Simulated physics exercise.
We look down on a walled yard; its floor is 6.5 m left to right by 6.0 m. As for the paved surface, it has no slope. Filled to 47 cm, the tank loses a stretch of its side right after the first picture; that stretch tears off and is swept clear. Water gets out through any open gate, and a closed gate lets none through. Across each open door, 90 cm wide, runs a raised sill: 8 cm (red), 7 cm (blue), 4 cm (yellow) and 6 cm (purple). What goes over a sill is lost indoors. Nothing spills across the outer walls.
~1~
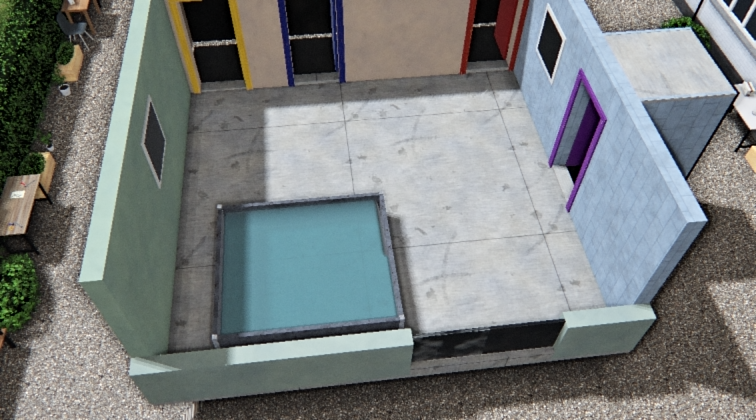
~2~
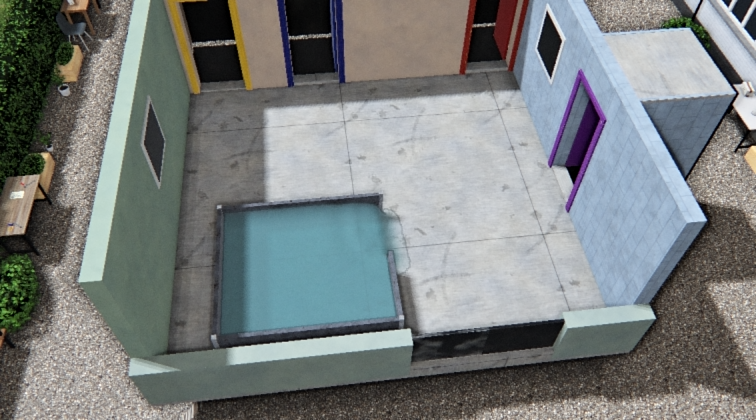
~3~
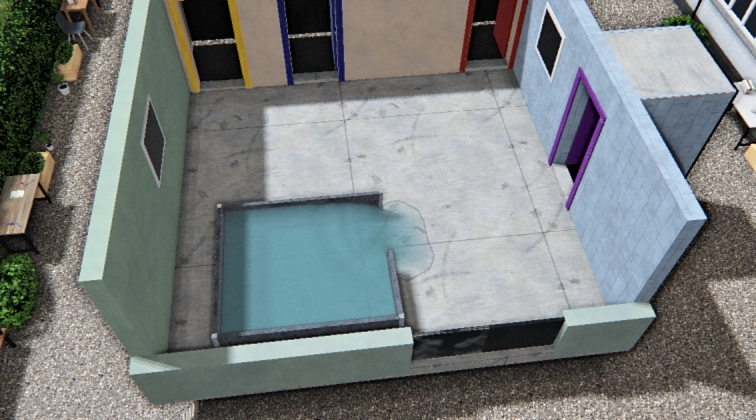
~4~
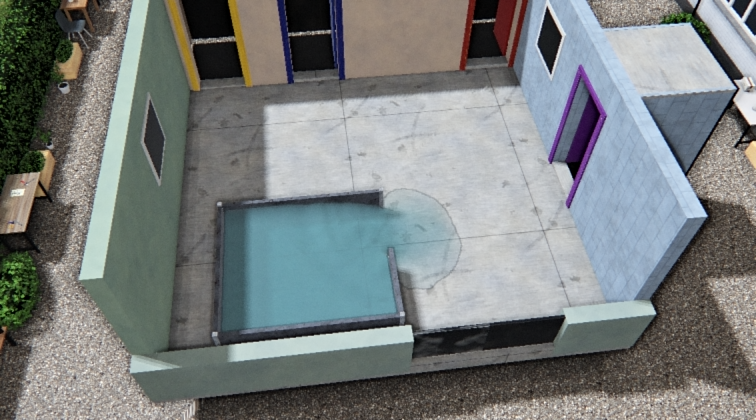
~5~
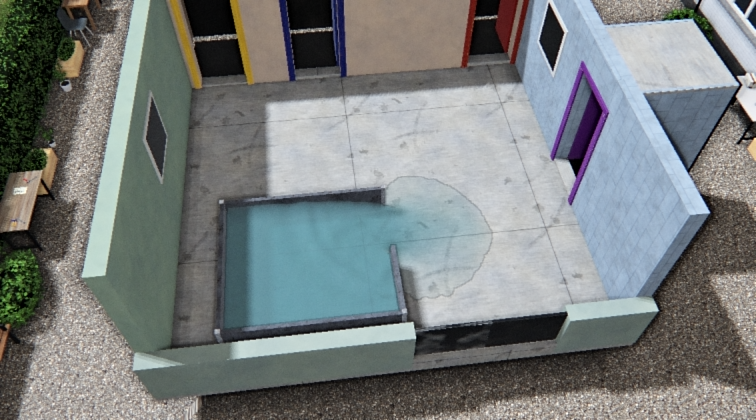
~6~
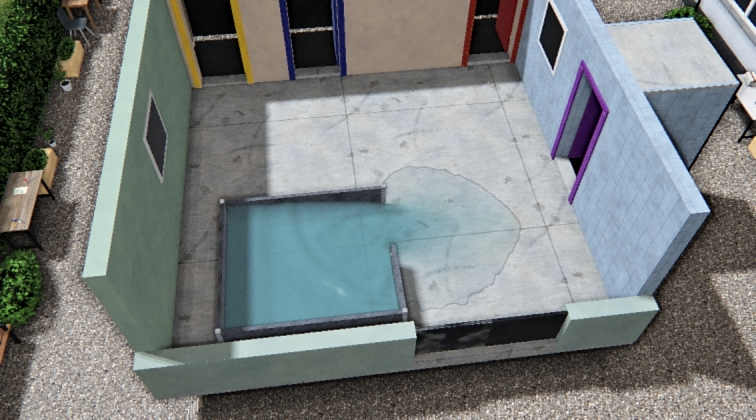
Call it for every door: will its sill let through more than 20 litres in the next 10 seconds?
Red door - it will, blue door - it will not, yellow door - it will not, purple door - it will.
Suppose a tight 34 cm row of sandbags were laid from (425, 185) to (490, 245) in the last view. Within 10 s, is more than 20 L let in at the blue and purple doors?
Against the limit, the blue door stays within it and the purple door stays within it.
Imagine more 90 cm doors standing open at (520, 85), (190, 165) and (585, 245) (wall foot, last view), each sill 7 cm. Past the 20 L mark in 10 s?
Taking them in order, the first gets enough, the second too little and the third enough.
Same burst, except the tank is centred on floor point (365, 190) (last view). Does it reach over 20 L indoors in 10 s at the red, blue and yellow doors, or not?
Lab note: Vs limit, red door limit broken; blue door limit held; yellow door limit held.
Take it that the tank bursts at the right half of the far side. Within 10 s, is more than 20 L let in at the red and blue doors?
For red, too much; for blue, too much.
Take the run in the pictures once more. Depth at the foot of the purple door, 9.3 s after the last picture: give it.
Looks like about 9.5 cm at that spot.
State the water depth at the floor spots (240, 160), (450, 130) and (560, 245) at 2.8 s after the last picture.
About 0, 2 and 11 cm.
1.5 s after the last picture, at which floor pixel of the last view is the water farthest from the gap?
I'd mark it close to (534, 110).
Then, 0.7 s after the last picture water covers 25 % of the floor and is deepest (28 cm) near (392, 224); red door not reached, blue door not reached, yellow door not reached, purple door 2 cm at the sill, 0 L in.
Then, 1.5 s after the last picture water covers 35 % of the floor and is deepest (26 cm) near (394, 233); red door not reached, blue door not reached, yellow door not reached, purple door 12 cm at the sill, 34 L in.
Then, 2.8 s after the last picture water covers 45 % of the floor and is deepest (22 cm) near (614, 310); red door 16 cm at the sill, 8 L in, blue door not reached, yellow door not reached, purple door 17 cm at the sill, 117 L in.
Then, 5.3 s after the last picture water covers 60 % of the floor and is deepest (15 cm) near (394, 233); red door 13 cm at the sill, 74 L in, blue door 2 cm at the sill, 0 L in, yellow door not reached, purple door 12 cm at the sill, 196 L in.
Then, 9.3 s after the last picture water covers 90 % of the floor and is deepest (11 cm) near (519, 73); red door 10 cm at the sill, 117 L in, blue door 4 cm at the sill, 0 L in, yellow door 4 cm at the sill, 0 L in, purple door 10 cm at the sill, 250 L in.
